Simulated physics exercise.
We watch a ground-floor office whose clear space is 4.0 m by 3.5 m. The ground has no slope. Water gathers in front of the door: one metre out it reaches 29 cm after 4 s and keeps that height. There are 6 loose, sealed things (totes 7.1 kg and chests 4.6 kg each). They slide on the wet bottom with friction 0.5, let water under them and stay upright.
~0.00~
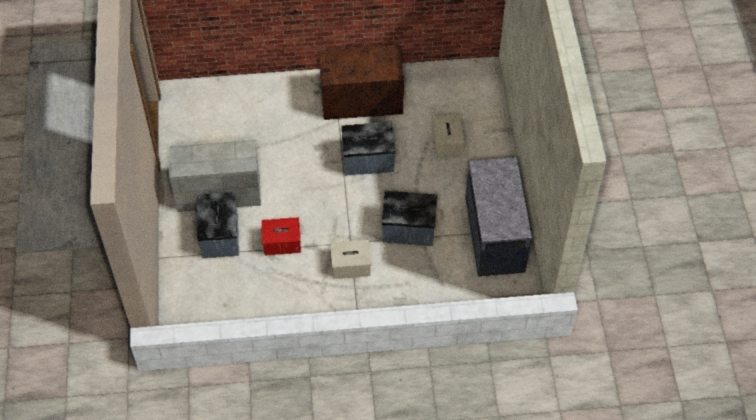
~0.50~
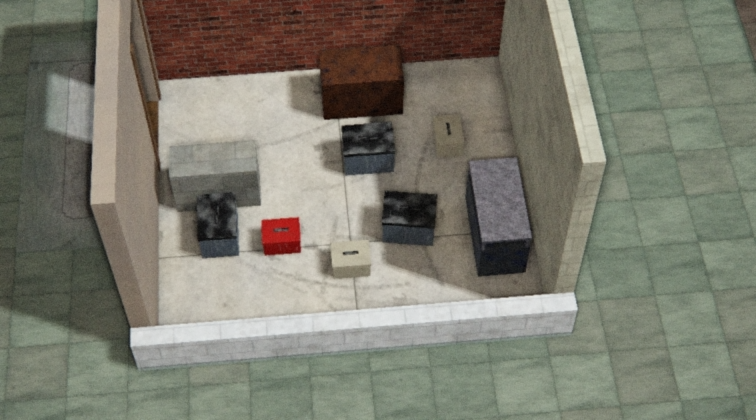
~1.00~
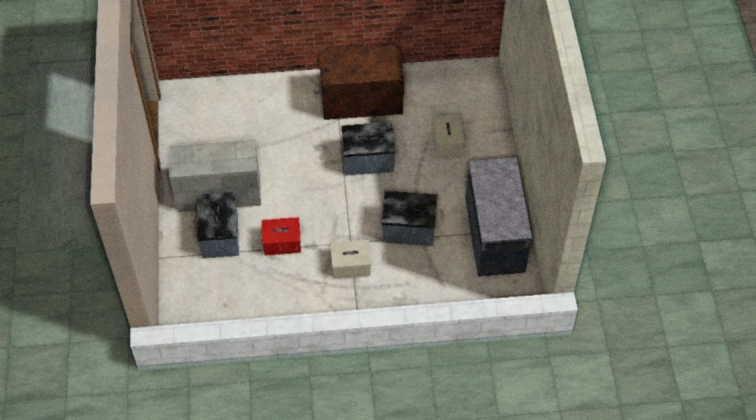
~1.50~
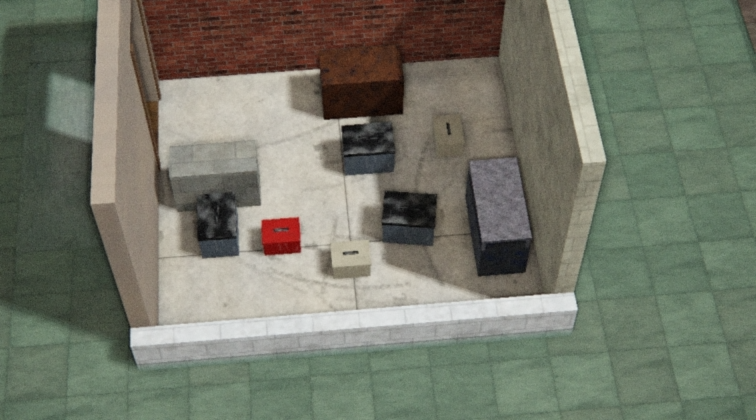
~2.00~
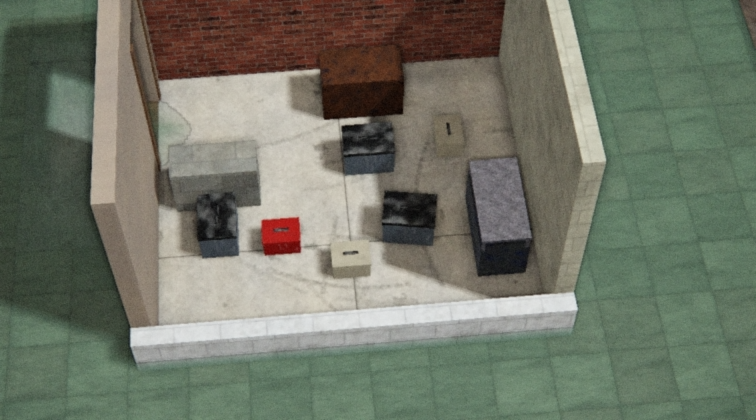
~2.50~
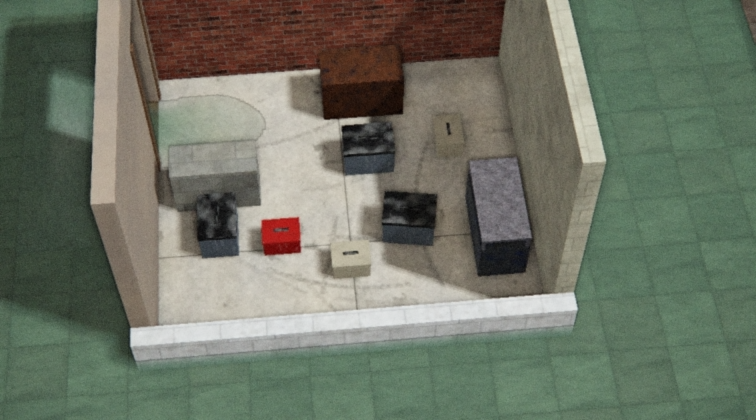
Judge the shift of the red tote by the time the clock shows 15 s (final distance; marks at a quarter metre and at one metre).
Red tote slides a little.
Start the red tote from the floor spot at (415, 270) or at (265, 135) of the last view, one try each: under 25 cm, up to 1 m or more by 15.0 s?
In that order: It ends far away; it travels far.
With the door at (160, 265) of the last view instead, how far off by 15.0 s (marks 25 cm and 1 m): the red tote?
In that case the red tote gets carried off.
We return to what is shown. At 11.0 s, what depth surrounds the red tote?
Roughly 5 cm.
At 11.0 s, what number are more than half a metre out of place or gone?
By then 3.
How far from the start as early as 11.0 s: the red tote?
Roughly 10 cm by then.
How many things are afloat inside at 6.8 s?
At that moment 3.
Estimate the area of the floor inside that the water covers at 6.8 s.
About 10.0 m2.
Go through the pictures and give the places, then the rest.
In the first frame, the red tote at (281, 230) rests on the ground; water covers 0.0 m2; 0 of 6 have shifted.
In the second frame, the red tote at (281, 230), on the bottom; water covers 0.0 m2; 0 of 6 have shifted.
In the third frame, the red tote at (281, 230), on the bottom; 0.0 m2 under water; 0 of 6 have shifted.
In the fourth frame, the red tote at (281, 230) rests on the ground; 0.0 m2 under water; 0 of 6 have shifted.
In the fifth frame, the red tote at (281, 230) rests on the ground; 0.2 m2 under water; 0 of 6 have shifted.
In the sixth frame, the red tote at (281, 230), on the bottom; water covers 0.9 m2; 0 of 6 have shifted.
After 3.5 s the red tote is near (281, 230), 0.0 m from its start, aground; 0 afloat.
After 6.8 s the red tote is near (281, 230), 0.0 m from its start, aground; 3 afloat.
After 11.0 s the red tote is near (279, 221), 0.1 m from its start, aground; 5 afloat.
After 15.0 s the red tote is near (210, 243), 0.7 m from its start, afloat; 6 afloat.
